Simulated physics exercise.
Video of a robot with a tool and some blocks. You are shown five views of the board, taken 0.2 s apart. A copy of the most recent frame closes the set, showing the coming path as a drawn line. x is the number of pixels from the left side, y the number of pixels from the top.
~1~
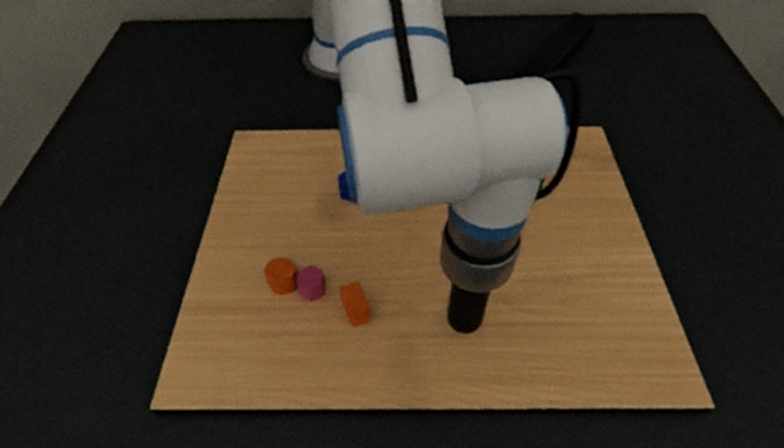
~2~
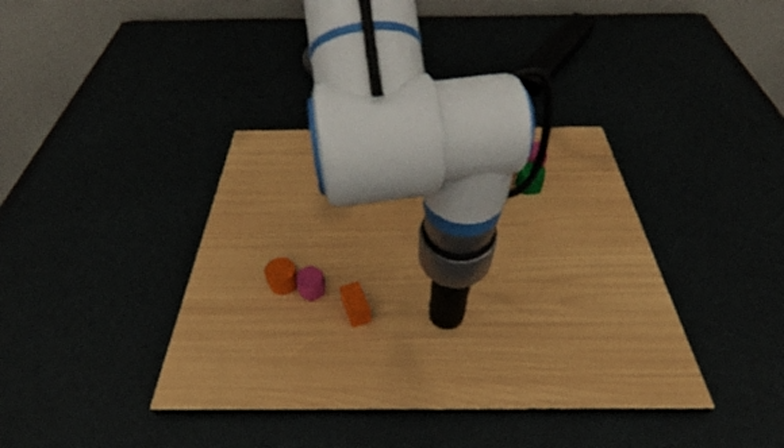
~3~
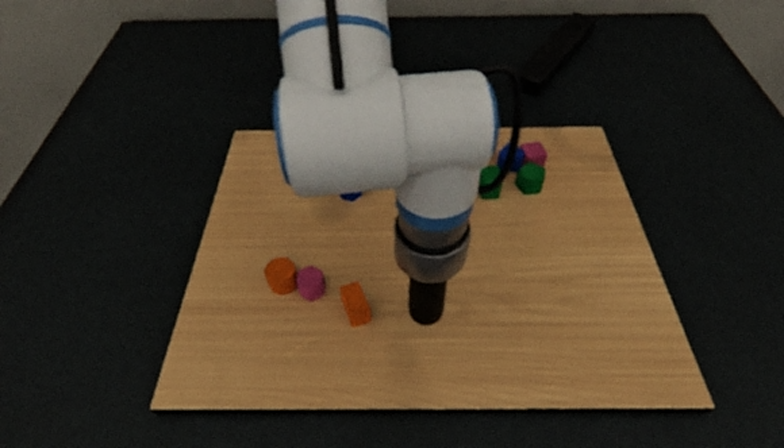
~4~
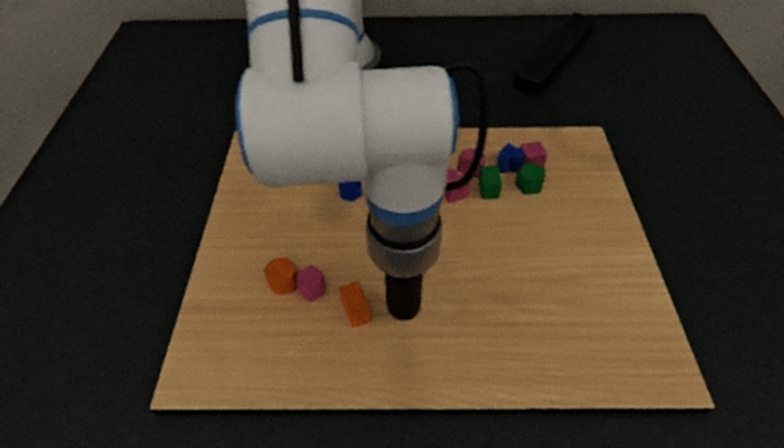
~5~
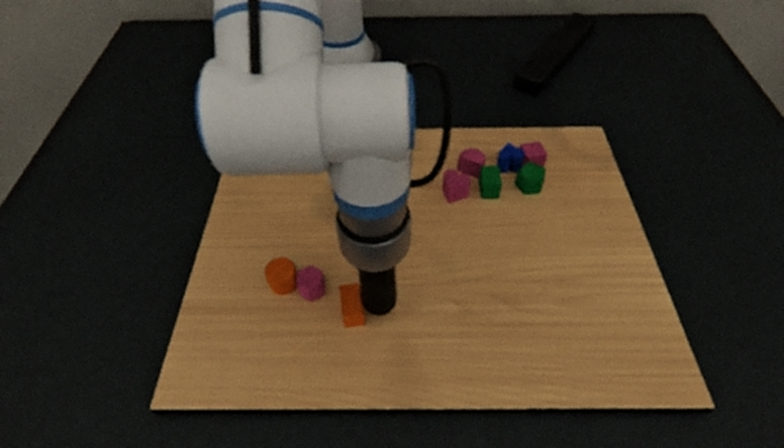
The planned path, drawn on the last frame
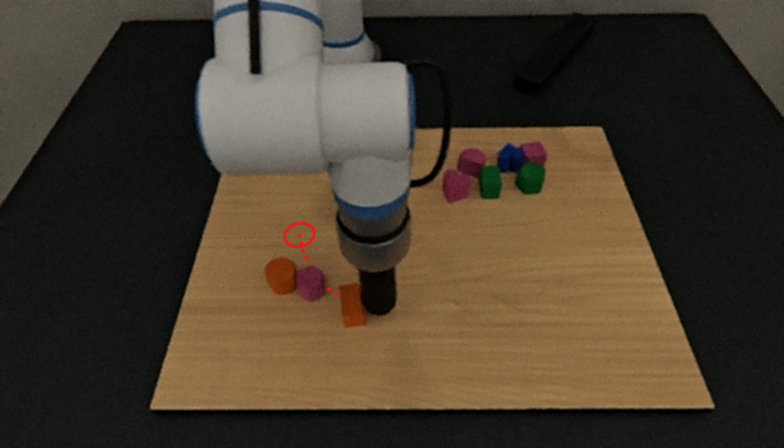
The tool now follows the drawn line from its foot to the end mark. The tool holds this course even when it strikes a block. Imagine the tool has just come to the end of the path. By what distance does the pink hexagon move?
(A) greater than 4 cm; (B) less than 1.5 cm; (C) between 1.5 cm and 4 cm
I'll go with A - greater than 4 cm.
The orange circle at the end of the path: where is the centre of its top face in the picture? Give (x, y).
It is at (248, 264).
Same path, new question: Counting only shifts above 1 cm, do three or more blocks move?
Yes - that is the case.
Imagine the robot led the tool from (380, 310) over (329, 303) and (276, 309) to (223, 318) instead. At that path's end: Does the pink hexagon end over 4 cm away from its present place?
No, I don't think so.
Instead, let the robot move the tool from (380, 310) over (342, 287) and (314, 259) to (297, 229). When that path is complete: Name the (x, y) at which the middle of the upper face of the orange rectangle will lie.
The top centre is at (327, 298).
The drawn path runs from (380, 310) via (338, 295) and (310, 267), ending at (299, 235).
The first path, step by step. One third of the way, tool at (336, 285); pink hexagon at (307, 275); orange rectangle at (316, 301), turned 25° anticlockwise.
Two thirds of the way, tool at (307, 258); orange circle at (250, 263); pink hexagon at (277, 257), turned 15° anticlockwise; orange rectangle at (314, 301), turned 35° anticlockwise.
At the end, tool at (297, 225); orange circle at (248, 264); pink hexagon at (275, 256), turned 25° anticlockwise; orange rectangle at (314, 301), turned 35° anticlockwise.
